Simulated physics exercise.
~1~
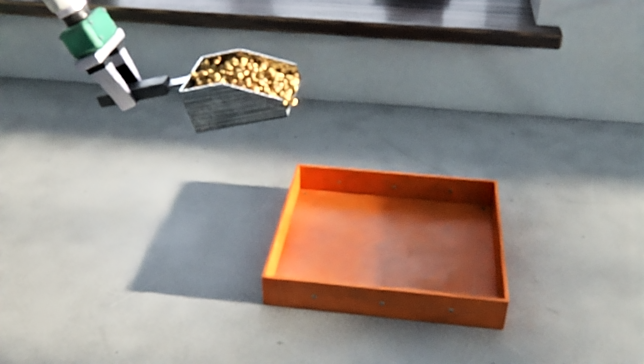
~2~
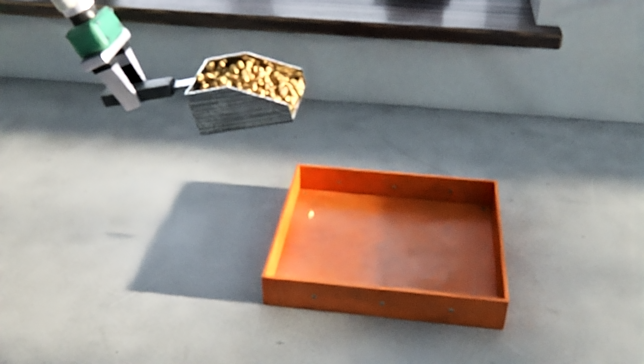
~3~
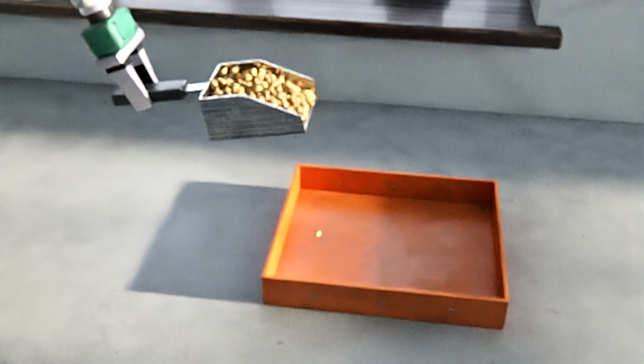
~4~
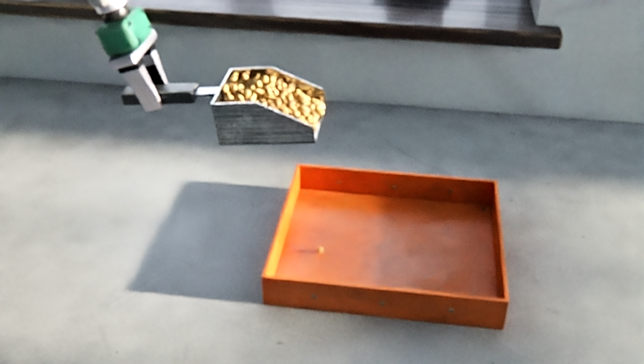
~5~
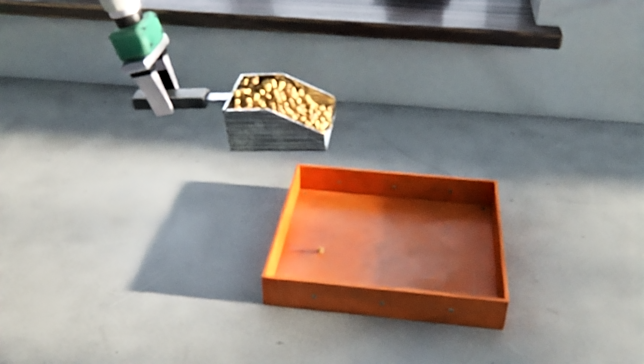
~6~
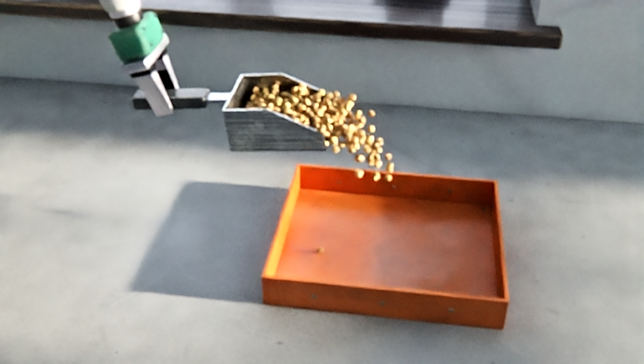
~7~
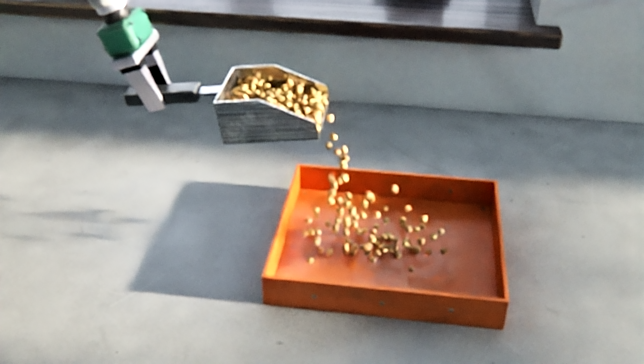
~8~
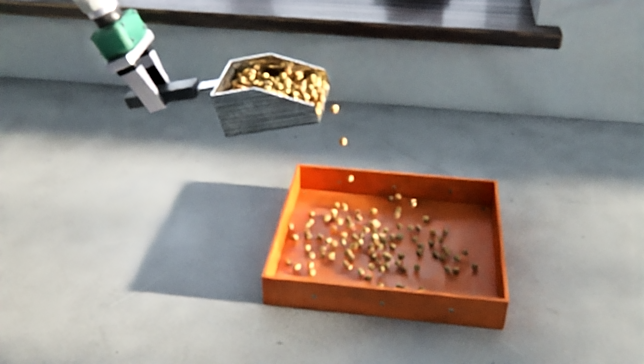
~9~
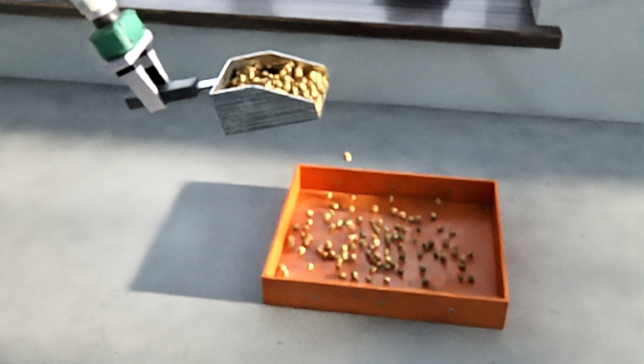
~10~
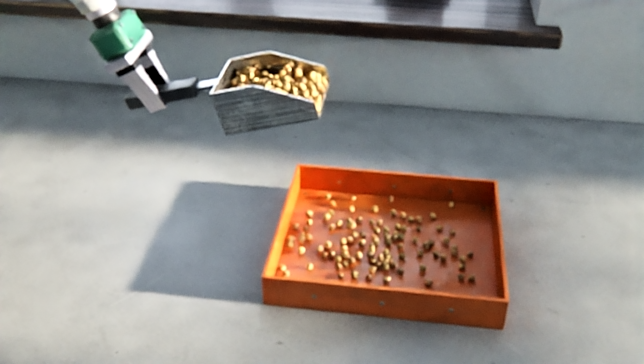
A robot arm moves a scoop right, spills some chickpeas into an orange tray, and stops.
